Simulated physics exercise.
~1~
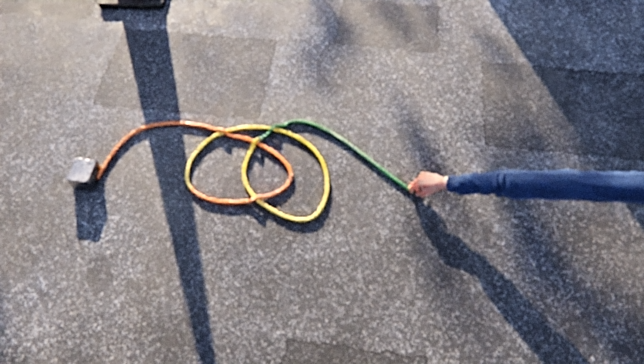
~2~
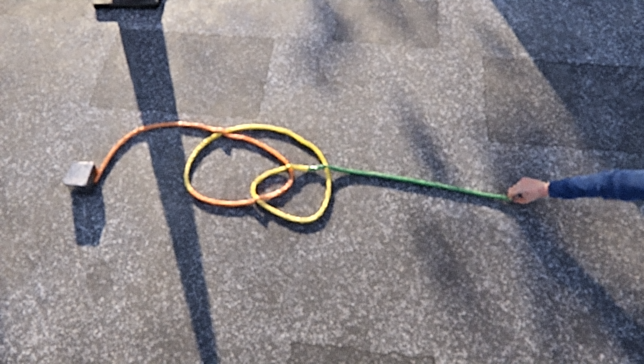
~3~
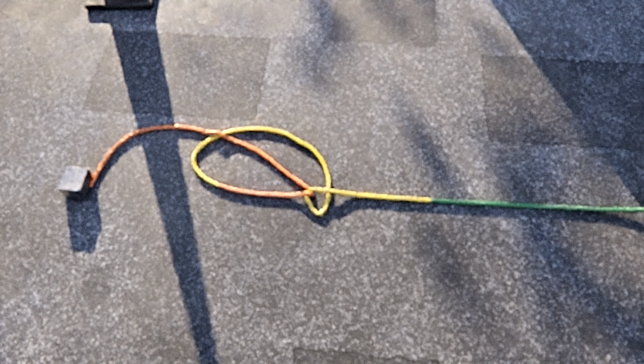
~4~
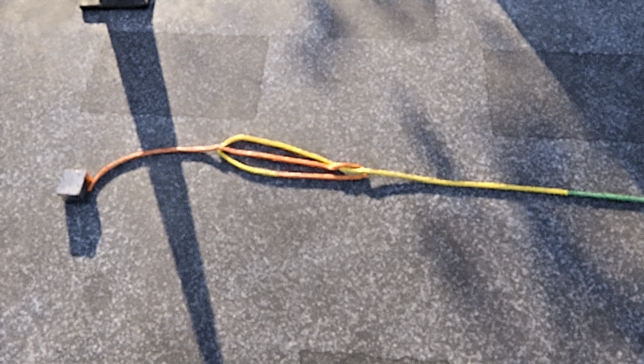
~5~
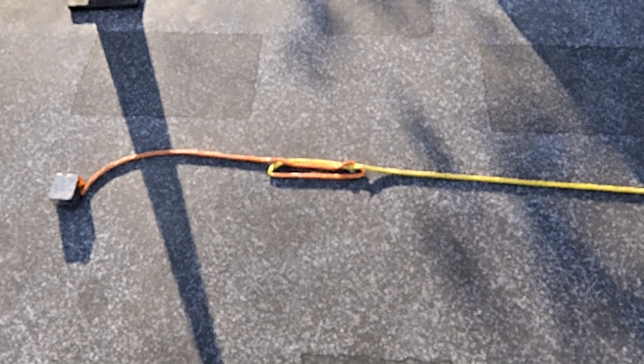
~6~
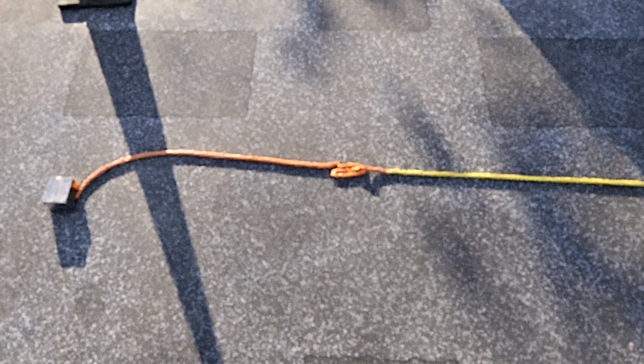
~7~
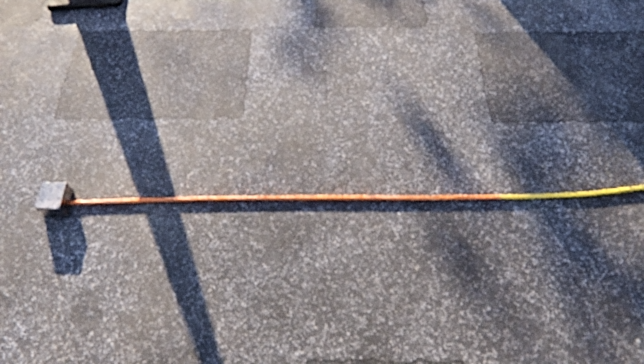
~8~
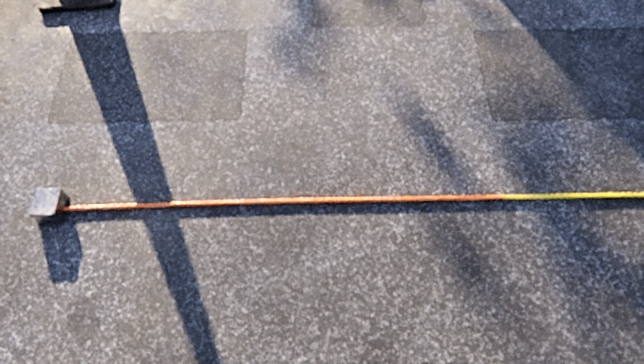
To begin with, an orange, yellow and green rope lies in overlapping loops on a speckled grey floor, its left end at a small block and its green right end held by a hand. The hand pulls the green end to the right and moves out of view. The loops shrink and flatten into a long, narrow shape as yellow rope follows the green. They draw down to a small orange bunch that looks like a knot. Then the bunch comes undone, and the rope ends up running straight and clear across the floor from the block.
